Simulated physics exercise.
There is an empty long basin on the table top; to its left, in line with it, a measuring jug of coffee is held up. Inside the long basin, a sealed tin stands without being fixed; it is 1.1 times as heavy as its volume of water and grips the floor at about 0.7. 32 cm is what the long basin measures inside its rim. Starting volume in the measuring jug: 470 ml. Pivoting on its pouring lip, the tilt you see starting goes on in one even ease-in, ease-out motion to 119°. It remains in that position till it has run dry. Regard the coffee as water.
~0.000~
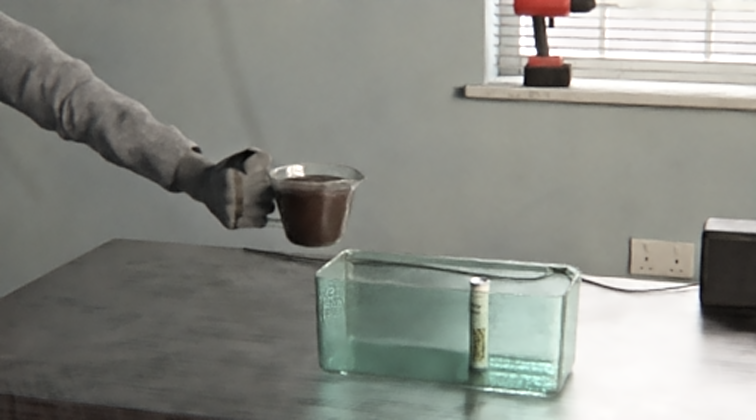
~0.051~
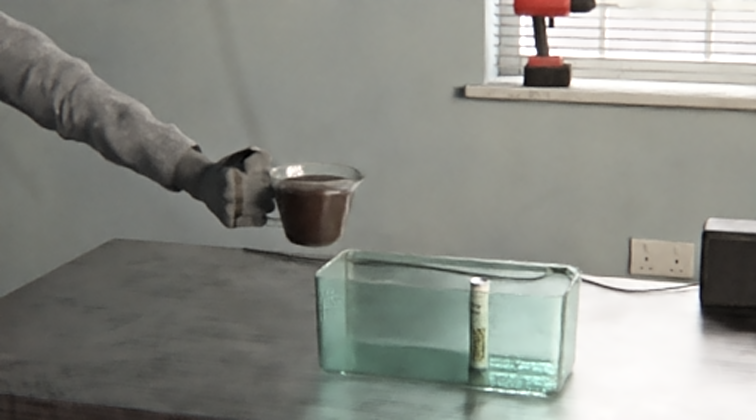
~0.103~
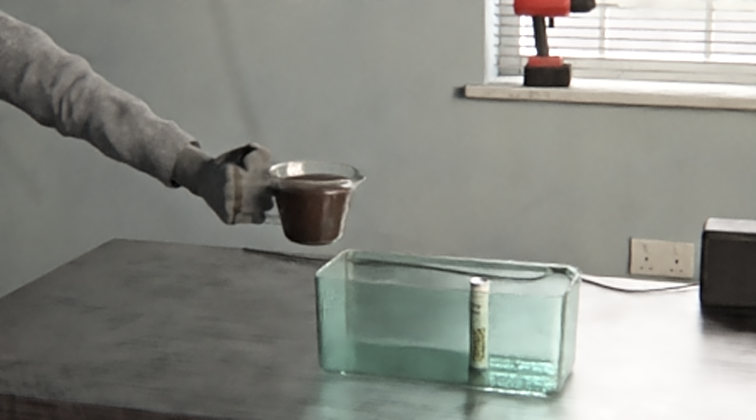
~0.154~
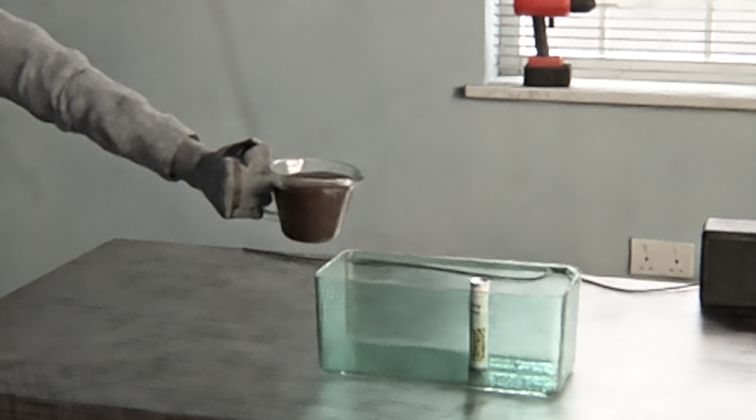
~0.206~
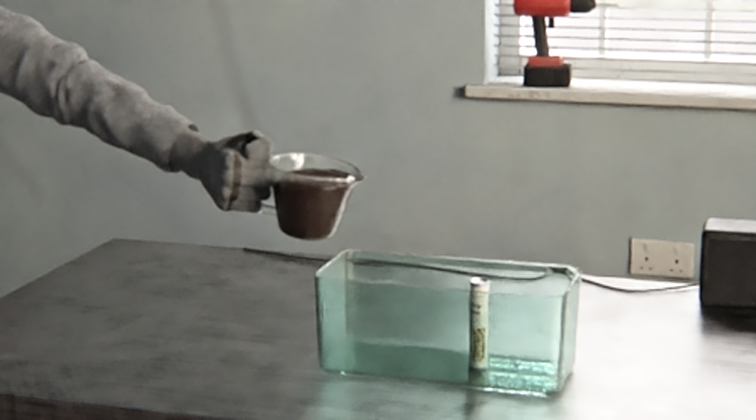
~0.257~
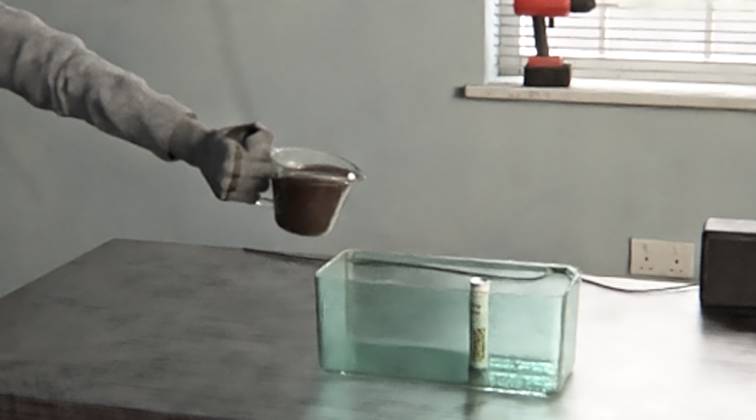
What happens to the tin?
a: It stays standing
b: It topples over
Option a: It stays standing.
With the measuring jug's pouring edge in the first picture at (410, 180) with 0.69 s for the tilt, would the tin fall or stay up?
It tumbles.
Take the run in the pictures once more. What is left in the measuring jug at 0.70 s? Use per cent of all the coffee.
Near 58 in a hundred.
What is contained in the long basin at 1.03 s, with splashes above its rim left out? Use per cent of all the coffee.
Near 84 in a hundred.
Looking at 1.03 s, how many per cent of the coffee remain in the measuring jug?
Around 2 in a hundred.
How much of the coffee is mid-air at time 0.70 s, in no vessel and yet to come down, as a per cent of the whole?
Roughly 28 percent.
Then, 0.70 s in, the tilt is 72° and 58 per cent is still to pour; the tin stands where it began.
Then, 1.03 s in, the tilt is 111° and 2 per cent is still to pour; the tin stands where it began.
Then, 1.37 s in, the tilt is 119° and 0 per cent is still to pour; the tin stands where it began.
Then, 1.74 s in, the tilt is 119° and 0 per cent is still to pour; the tin stands where it began.
Finally, the tin stands where it began.
